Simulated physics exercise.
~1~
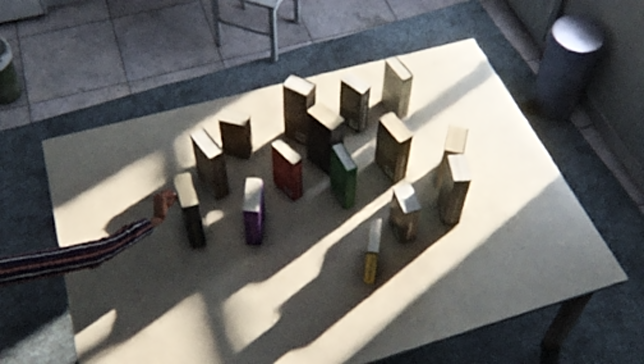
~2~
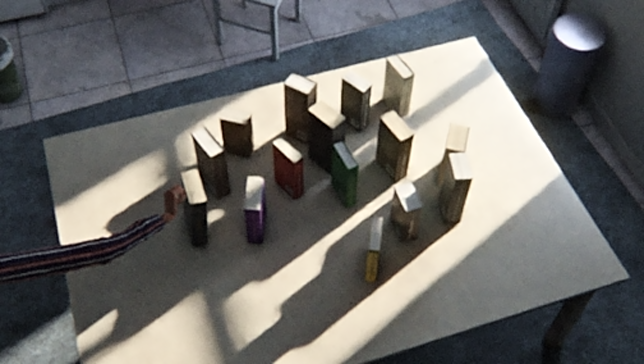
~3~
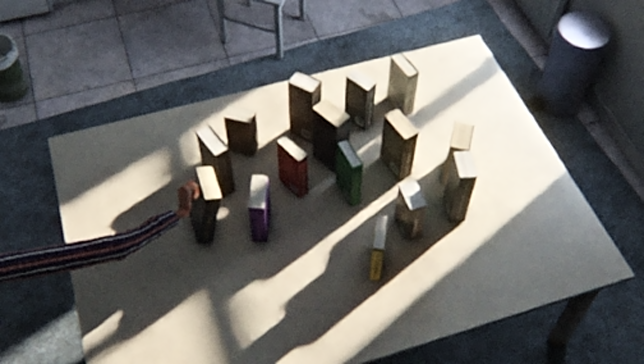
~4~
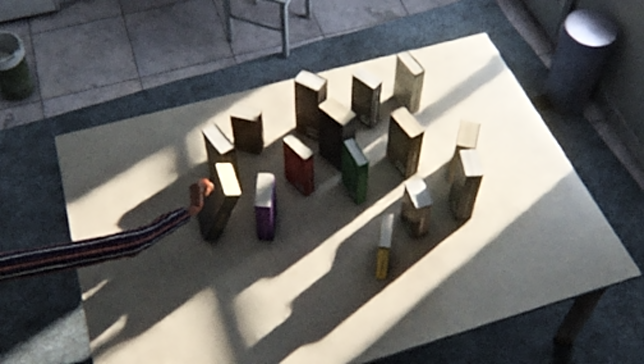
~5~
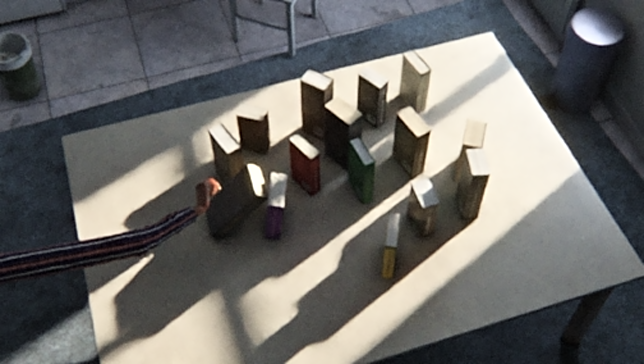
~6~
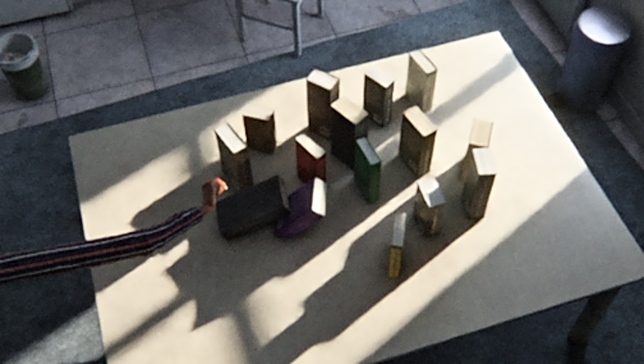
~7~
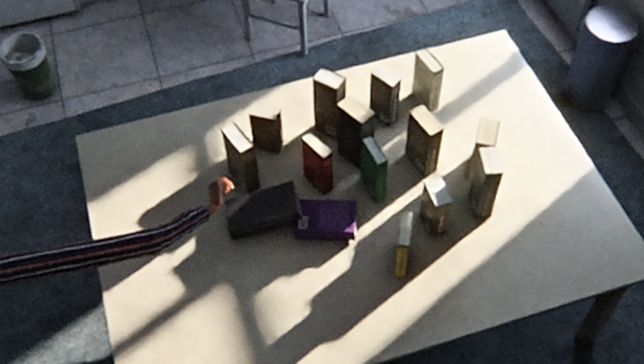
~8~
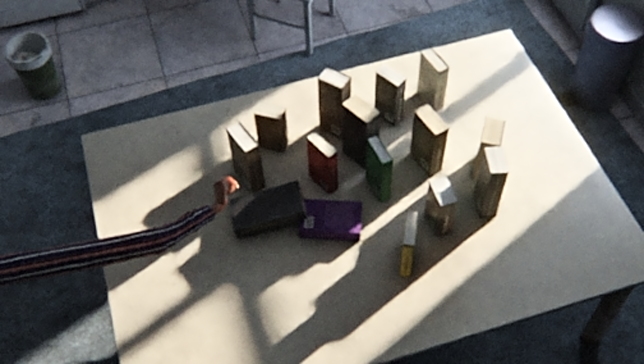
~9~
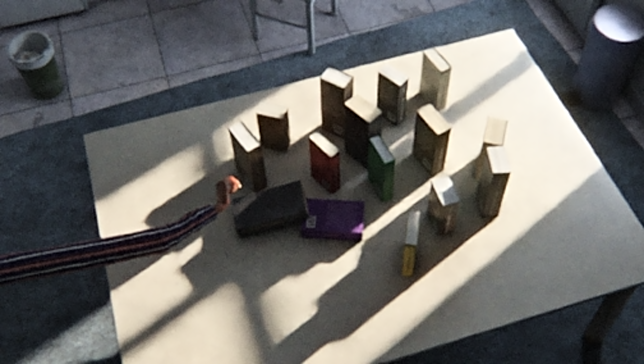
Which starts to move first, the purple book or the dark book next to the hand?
The dark book next to the hand starts to move first. The purple book only begins to tip later, as the dark book comes down toward it.
